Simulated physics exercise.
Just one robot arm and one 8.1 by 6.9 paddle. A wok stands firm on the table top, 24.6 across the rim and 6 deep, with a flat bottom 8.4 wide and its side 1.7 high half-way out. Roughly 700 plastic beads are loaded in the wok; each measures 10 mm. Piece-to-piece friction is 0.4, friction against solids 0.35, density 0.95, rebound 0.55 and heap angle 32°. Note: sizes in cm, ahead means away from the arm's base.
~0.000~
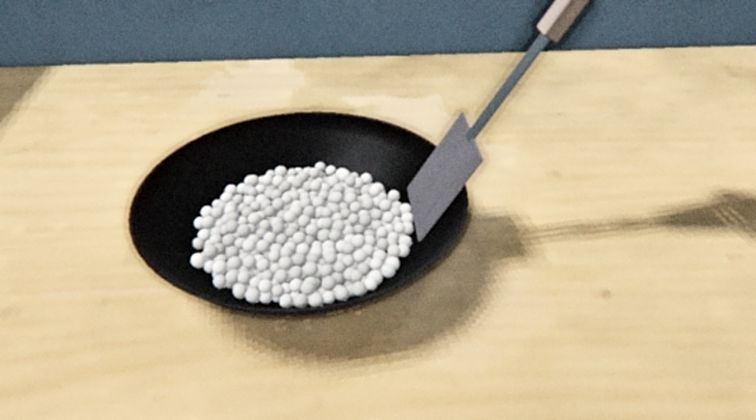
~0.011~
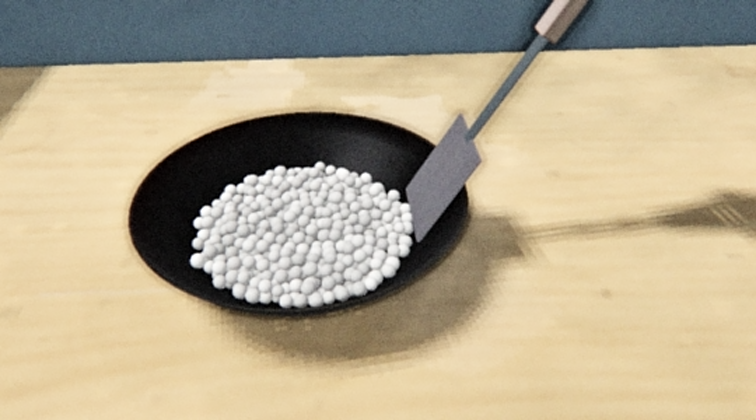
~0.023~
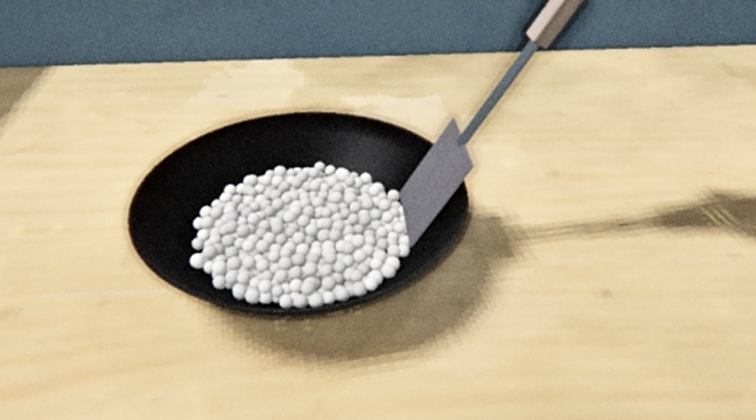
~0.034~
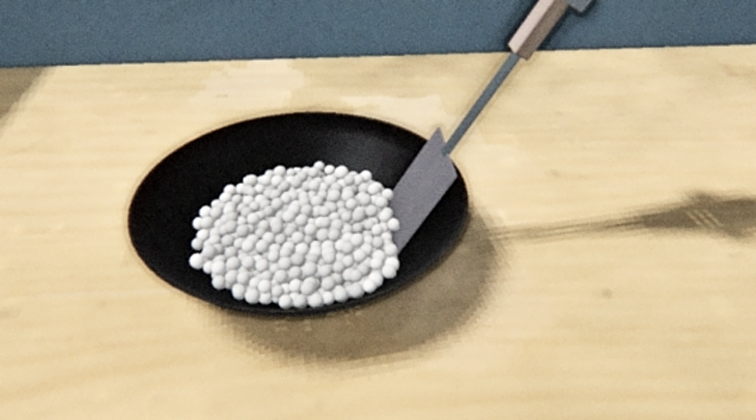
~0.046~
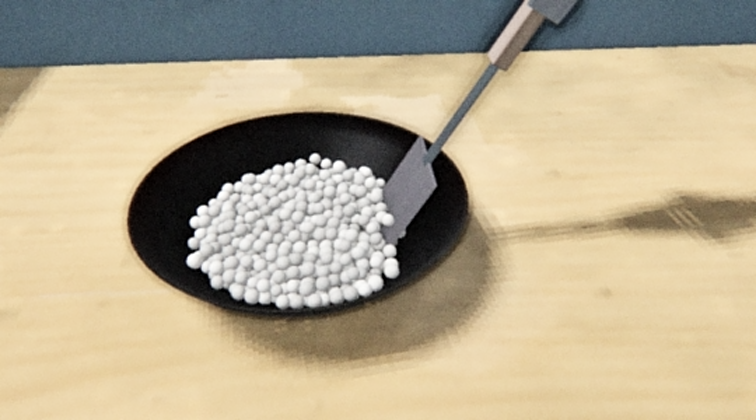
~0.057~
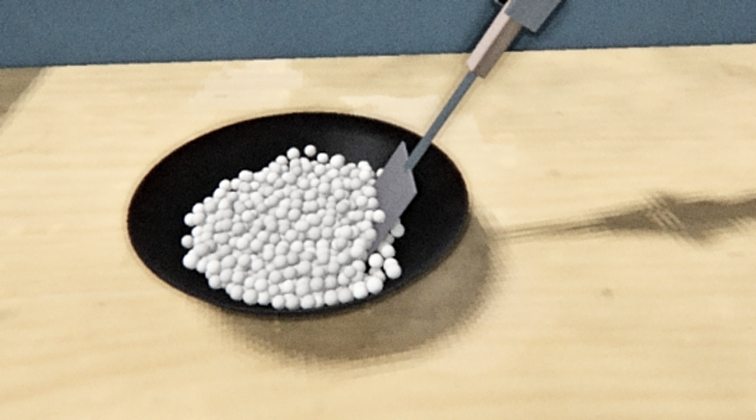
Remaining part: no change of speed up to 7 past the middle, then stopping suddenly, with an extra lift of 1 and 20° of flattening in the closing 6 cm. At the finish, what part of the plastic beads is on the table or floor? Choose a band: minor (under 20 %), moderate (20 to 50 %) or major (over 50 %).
Moderate.
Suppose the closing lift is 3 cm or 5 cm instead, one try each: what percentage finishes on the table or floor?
Roughly 35 % and then 30 %.
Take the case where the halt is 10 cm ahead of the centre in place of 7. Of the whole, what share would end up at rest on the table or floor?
Result: Approx. 50 %.
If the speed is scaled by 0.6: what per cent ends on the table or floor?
That comes to some 15 per cent, roughly.
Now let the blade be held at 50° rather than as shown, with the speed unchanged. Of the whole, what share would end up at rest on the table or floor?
Estimate: Approx. 30 %.
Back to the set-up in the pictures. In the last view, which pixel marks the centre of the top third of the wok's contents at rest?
About (205, 221).
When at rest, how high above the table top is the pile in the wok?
Peak at rest, approximately 6.0 centimetres.
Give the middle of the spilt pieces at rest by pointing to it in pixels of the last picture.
Roughly at (16, 253) in the final view.
After 0.08 s, sloping 60°, highest piece 7 above the table; 699 in the wok.
After 0.11 s, sloping 54°, highest piece 9 above the table; 698 in the wok, 1 on the blade or in flight.
After 0.33 s, sloping 40°, highest piece 10 above the table; 460 in the wok, 103 on the table or floor, 136 on the blade or in flight.
After 1.38 s, sloping 40°, highest piece 6 above the table; 455 in the wok, 244 on the table or floor.
At rest, 455 in the wok, 244 on the table or floor. That is 35 % on the table or floor.
